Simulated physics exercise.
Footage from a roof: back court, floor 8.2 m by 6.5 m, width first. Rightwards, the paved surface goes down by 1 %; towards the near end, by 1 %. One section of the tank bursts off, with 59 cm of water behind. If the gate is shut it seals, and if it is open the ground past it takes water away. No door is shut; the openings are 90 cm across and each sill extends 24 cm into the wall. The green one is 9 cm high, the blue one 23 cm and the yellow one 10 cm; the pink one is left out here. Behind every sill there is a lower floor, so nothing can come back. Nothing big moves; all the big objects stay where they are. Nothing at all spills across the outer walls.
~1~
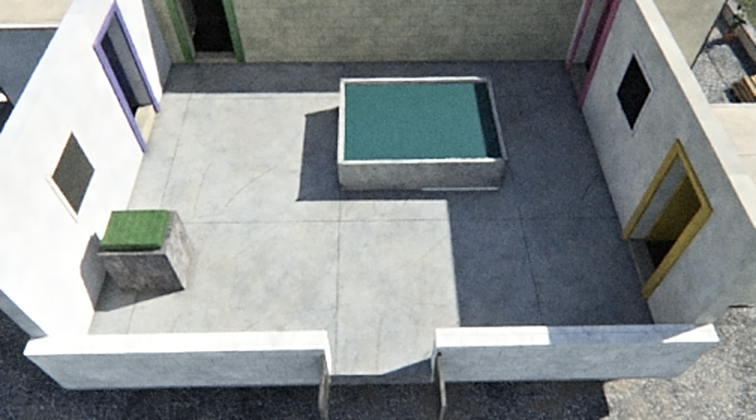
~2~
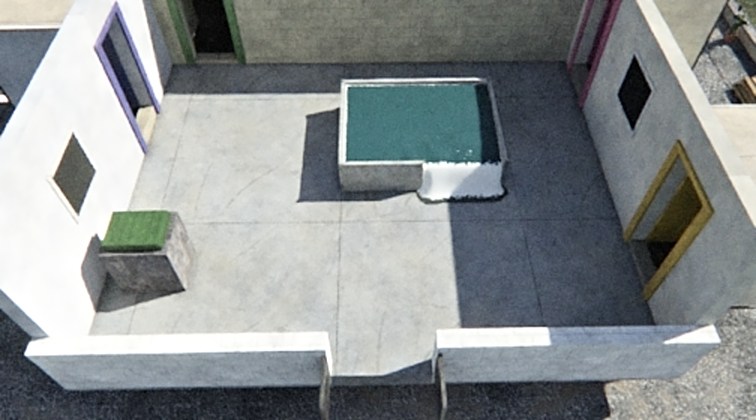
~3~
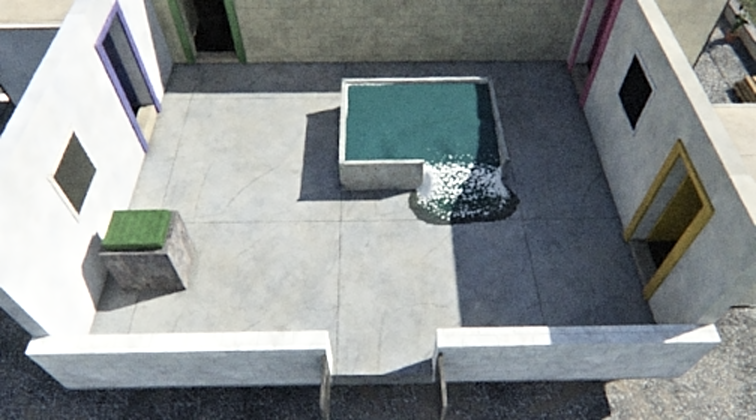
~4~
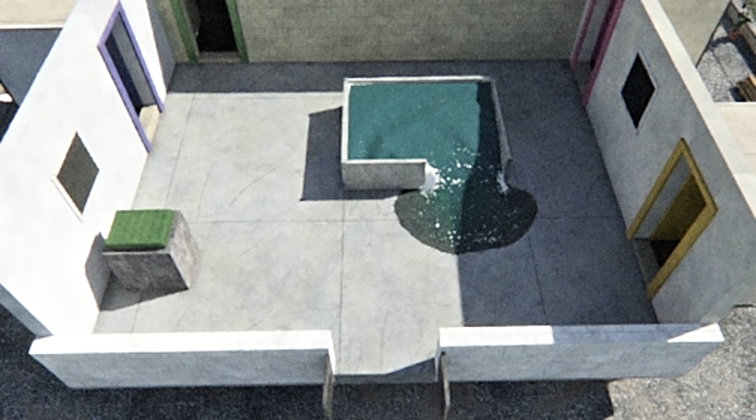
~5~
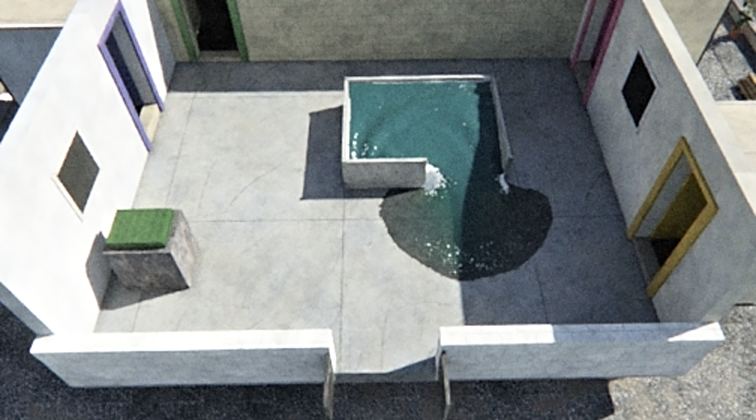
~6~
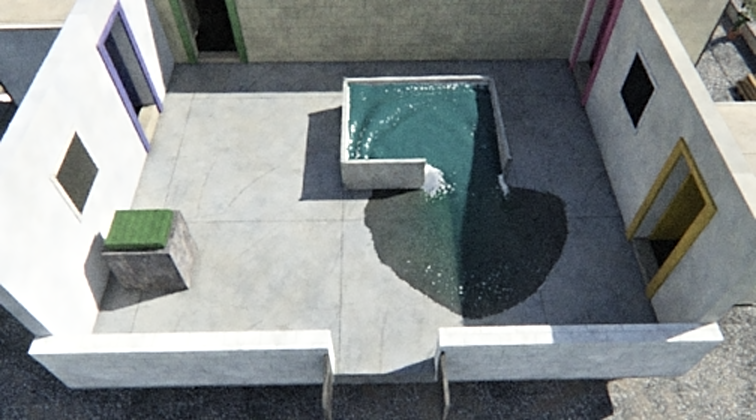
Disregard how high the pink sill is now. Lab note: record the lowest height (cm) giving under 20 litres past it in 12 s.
Lowest height: 8.5 cm.
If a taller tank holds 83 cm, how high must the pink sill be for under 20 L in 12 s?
About 11.0 cm.
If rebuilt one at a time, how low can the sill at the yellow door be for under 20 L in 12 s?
Yellow: Roughly 17 cm.
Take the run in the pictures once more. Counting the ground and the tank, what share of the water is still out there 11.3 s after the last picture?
I'd estimate some 76 in a hundred.
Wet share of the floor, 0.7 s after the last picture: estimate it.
Roughly 20 percent.
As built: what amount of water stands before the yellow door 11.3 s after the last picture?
It stands about 10.0 centimetres deep.
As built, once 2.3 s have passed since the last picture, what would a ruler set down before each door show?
Green door 0 cm, pink door 0 cm, blue door 0 cm, yellow door 22 cm.
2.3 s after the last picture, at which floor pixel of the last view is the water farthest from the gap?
The tip of the flood lies near (239, 359).
Then, 0.7 s after the last picture water covers 20 % of the floor, deepest (36 cm) near (483, 194); it has not reached the pink door.
Then, 2.3 s after the last picture water covers 25 % of the floor, deepest (35 cm) near (663, 352); it has not reached the pink door.
Then, 11.3 s after the last picture water covers 85 % of the floor, deepest (11 cm) near (637, 352); 8 cm at the pink door, 0 litres in over its 26 cm sill.
At the pink door as built, the water peaked near 13 cm, 7.7 s after the last picture.
With a sill of 7 cm, 34 litres would have come in within the 12 s; with 10 cm, 8 litres. So under 20 litres takes about 8.5 cm.
